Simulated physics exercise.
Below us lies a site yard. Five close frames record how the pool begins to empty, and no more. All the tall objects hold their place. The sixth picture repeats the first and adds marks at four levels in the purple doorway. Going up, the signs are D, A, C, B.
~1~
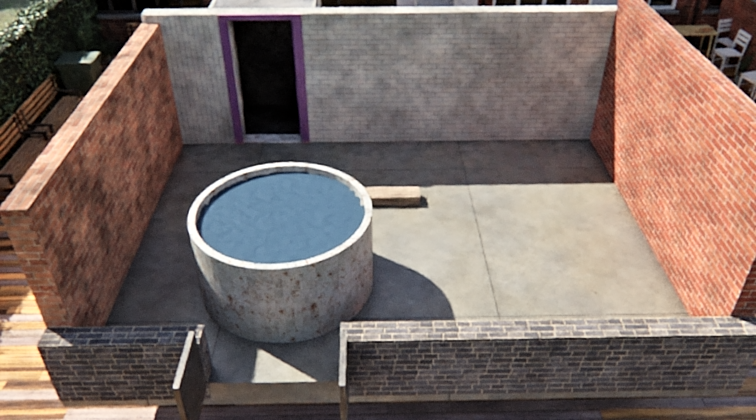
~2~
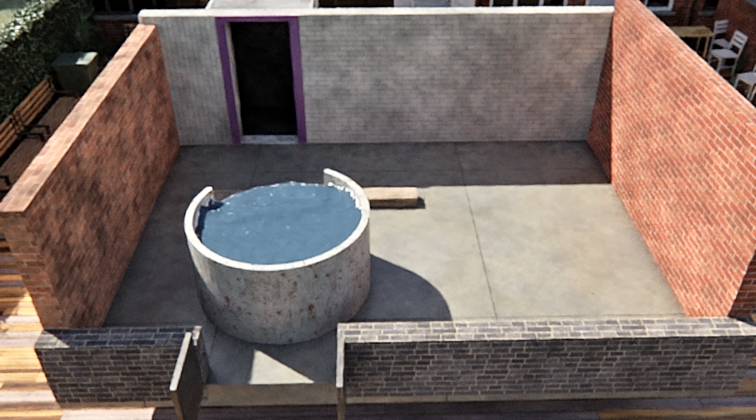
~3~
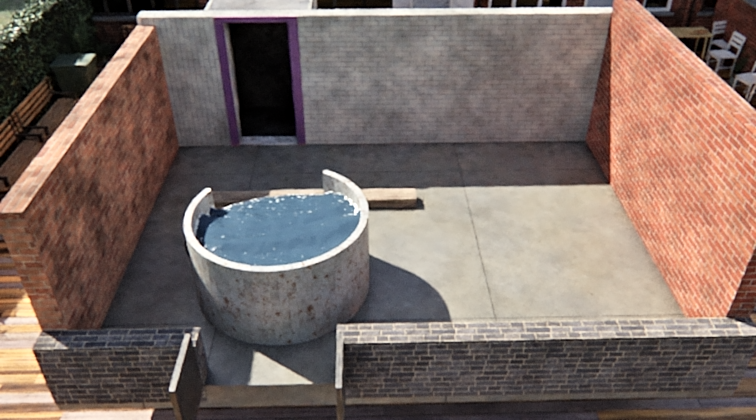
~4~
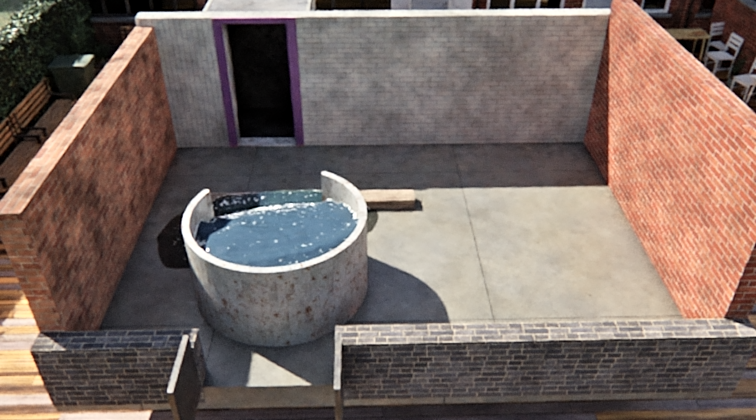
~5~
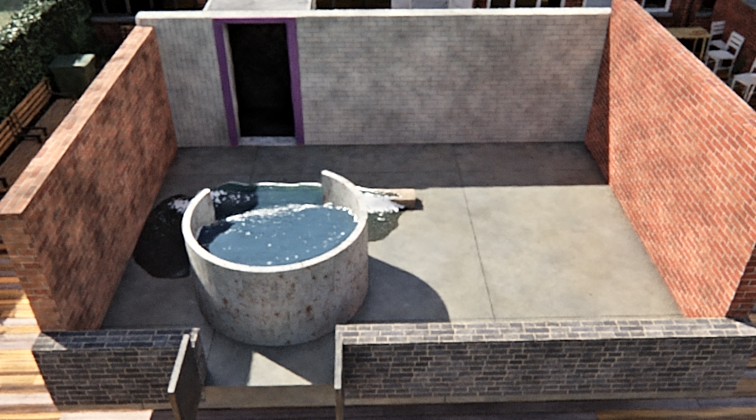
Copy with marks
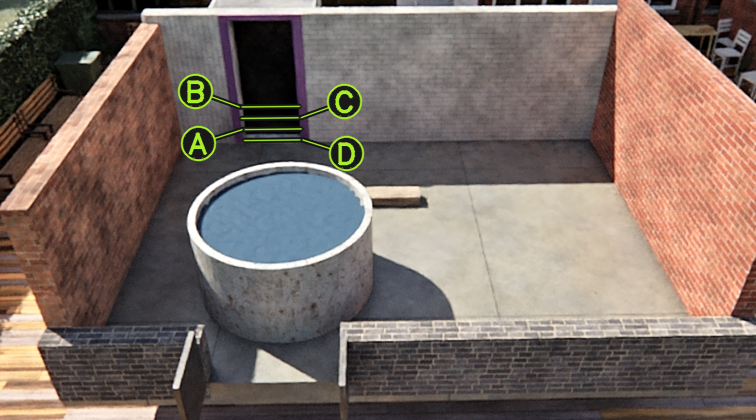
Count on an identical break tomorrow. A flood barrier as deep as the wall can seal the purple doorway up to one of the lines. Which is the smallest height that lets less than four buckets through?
Go for C.
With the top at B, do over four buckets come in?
No, that is safe.
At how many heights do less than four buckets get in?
Two of the four.
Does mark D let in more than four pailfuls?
Yes.
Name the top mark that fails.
The answer is A.
In lime, A at (272, 129); B at (269, 106); C at (270, 118); D at (273, 140); from the bottom up D, A, C, B.
With A, about 9 bucketfuls get in.
With B, nothing gets over.
With C, a splash gets over, under a bucket.
With D, dozens of bucketfuls pour in.
